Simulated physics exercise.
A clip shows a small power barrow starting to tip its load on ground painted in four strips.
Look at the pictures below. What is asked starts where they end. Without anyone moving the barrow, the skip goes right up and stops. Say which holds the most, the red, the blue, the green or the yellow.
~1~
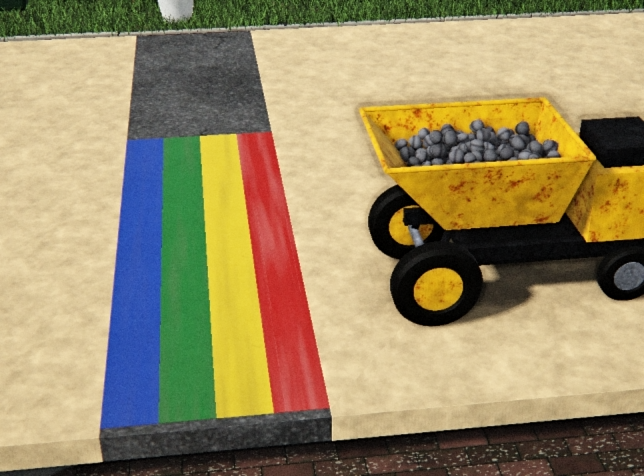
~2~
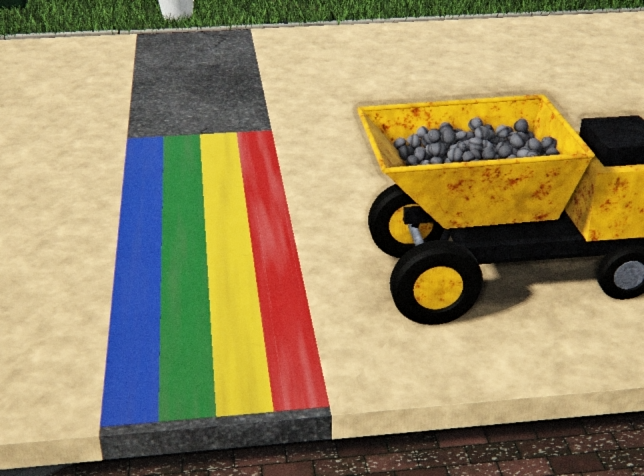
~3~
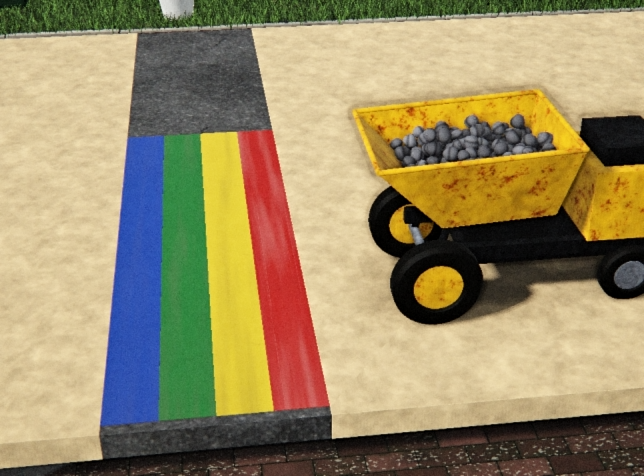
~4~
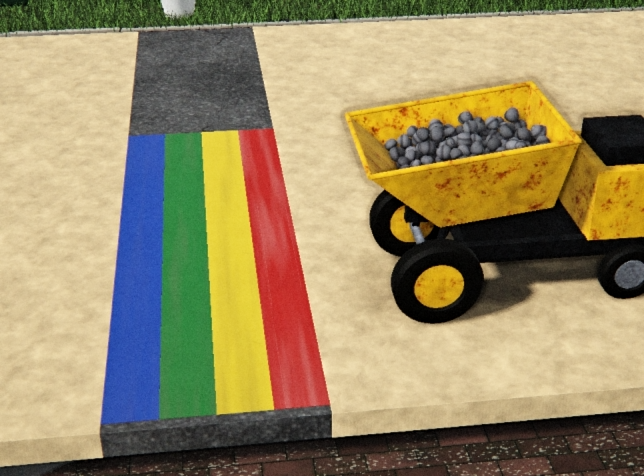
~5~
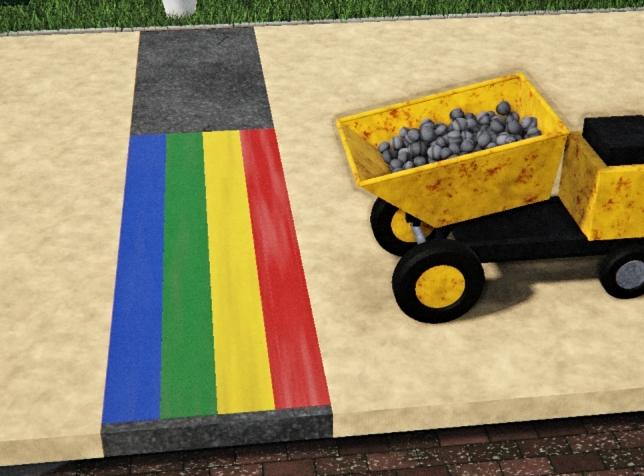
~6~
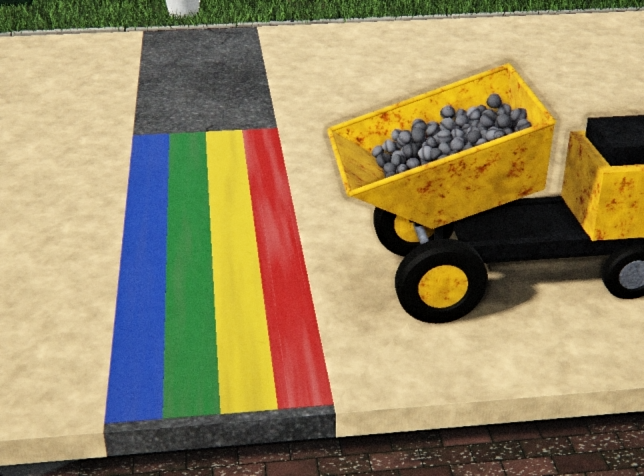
I would say the yellow one.
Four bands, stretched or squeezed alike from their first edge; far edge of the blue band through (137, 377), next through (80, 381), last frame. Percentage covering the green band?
The first one comes out at 20 percent, while the second comes out at 10 percent.
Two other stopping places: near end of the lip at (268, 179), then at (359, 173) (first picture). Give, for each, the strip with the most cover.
For the first spot it is blue, for the second the yellow strip.
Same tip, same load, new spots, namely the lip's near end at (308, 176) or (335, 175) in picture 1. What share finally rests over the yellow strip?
About 0 per cent, then about 20 per cent.
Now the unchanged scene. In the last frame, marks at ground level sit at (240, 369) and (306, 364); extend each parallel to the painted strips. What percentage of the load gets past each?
Respectively 30 and 80 percent.
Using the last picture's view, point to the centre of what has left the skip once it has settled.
Somewhere around (238, 291) in the last picture.
Just after the last frame, skip tipped steeply; every one in the skip.
A moment on, skip tipped steeply; almost all in the skip; about a tenth over the red strip; about a tenth over the yellow strip.
Further on, skip tipped right over; roughly a quarter in the skip; roughly a quarter over the red strip; roughly a third over the yellow strip; roughly a quarter over the green strip; about a tenth over the blue strip.
When it is over, skip tipped right over; roughly a quarter in the skip; roughly a quarter over the red strip; roughly a third over the yellow strip; roughly a quarter over the green strip; about a tenth over the blue strip; just a few off the paint.
